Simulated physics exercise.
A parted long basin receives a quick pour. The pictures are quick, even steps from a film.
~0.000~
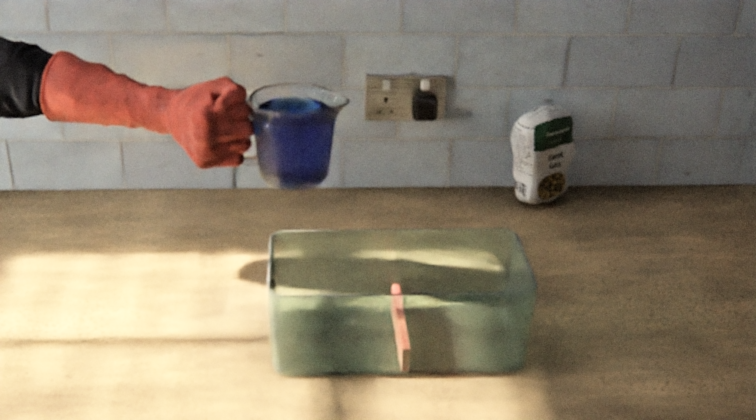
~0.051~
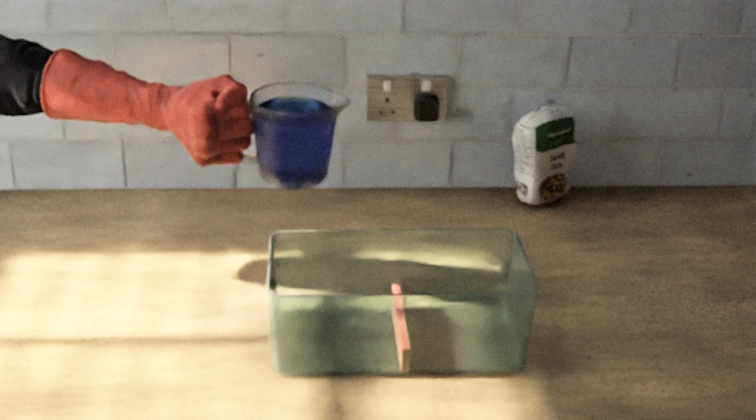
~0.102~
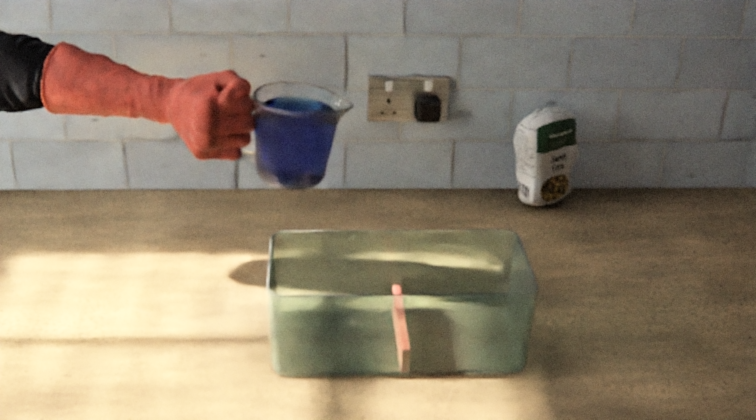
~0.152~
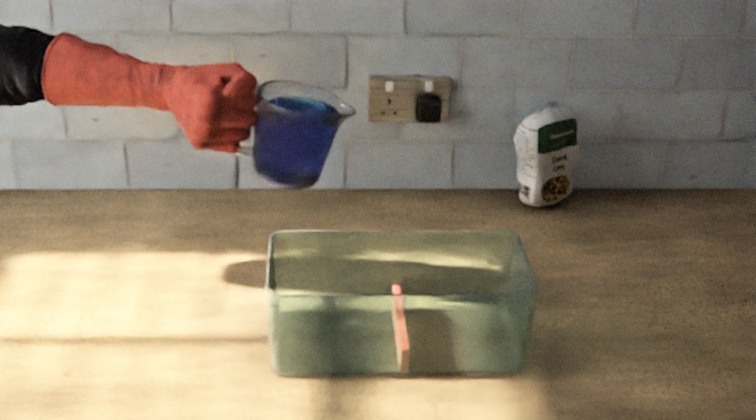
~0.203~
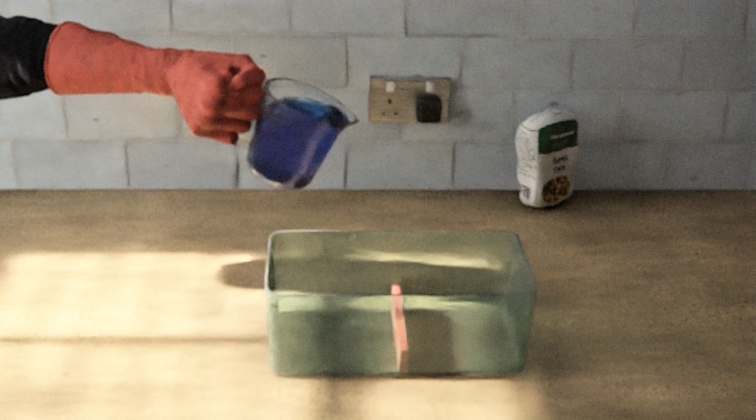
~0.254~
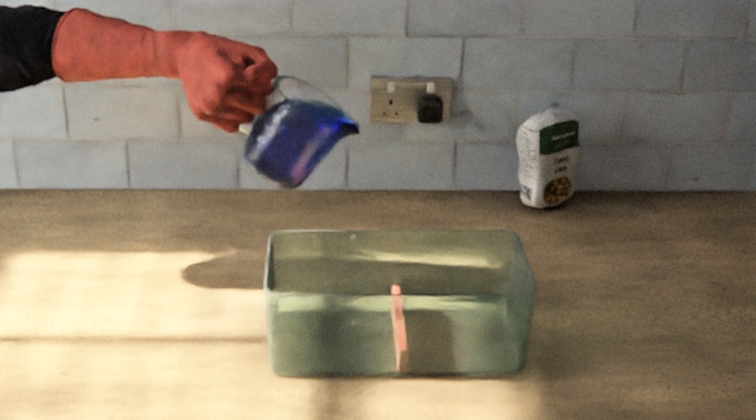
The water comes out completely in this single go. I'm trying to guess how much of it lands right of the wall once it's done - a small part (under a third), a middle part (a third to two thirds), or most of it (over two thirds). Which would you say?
I'd say a middle part, a third to two thirds.
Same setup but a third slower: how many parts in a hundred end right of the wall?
Something like 60 in a hundred.
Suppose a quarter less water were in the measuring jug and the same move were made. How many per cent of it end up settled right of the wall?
I'd put it at some 20 %.
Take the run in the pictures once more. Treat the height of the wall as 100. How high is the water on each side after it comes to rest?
Levels: Left around 30 per cent, right around 30 per cent.
A moment on, the measuring jug is tipped on its side and 51 per cent is still to pour, 2 is left of the wall and 12 right of it.
Next, the measuring jug is tipped right over and 11 per cent is still to pour, 30 is left of the wall and 39 right of it.
Then the measuring jug is tipped right over and 1 per cent is still to pour, 48 is left of the wall and 47 right of it.
Later the measuring jug is tipped right over and 0 per cent is still to pour, 51 is left of the wall and 47 right of it.
Finally, 51 per cent lies left of the wall, 48 right of it and 1 outside.
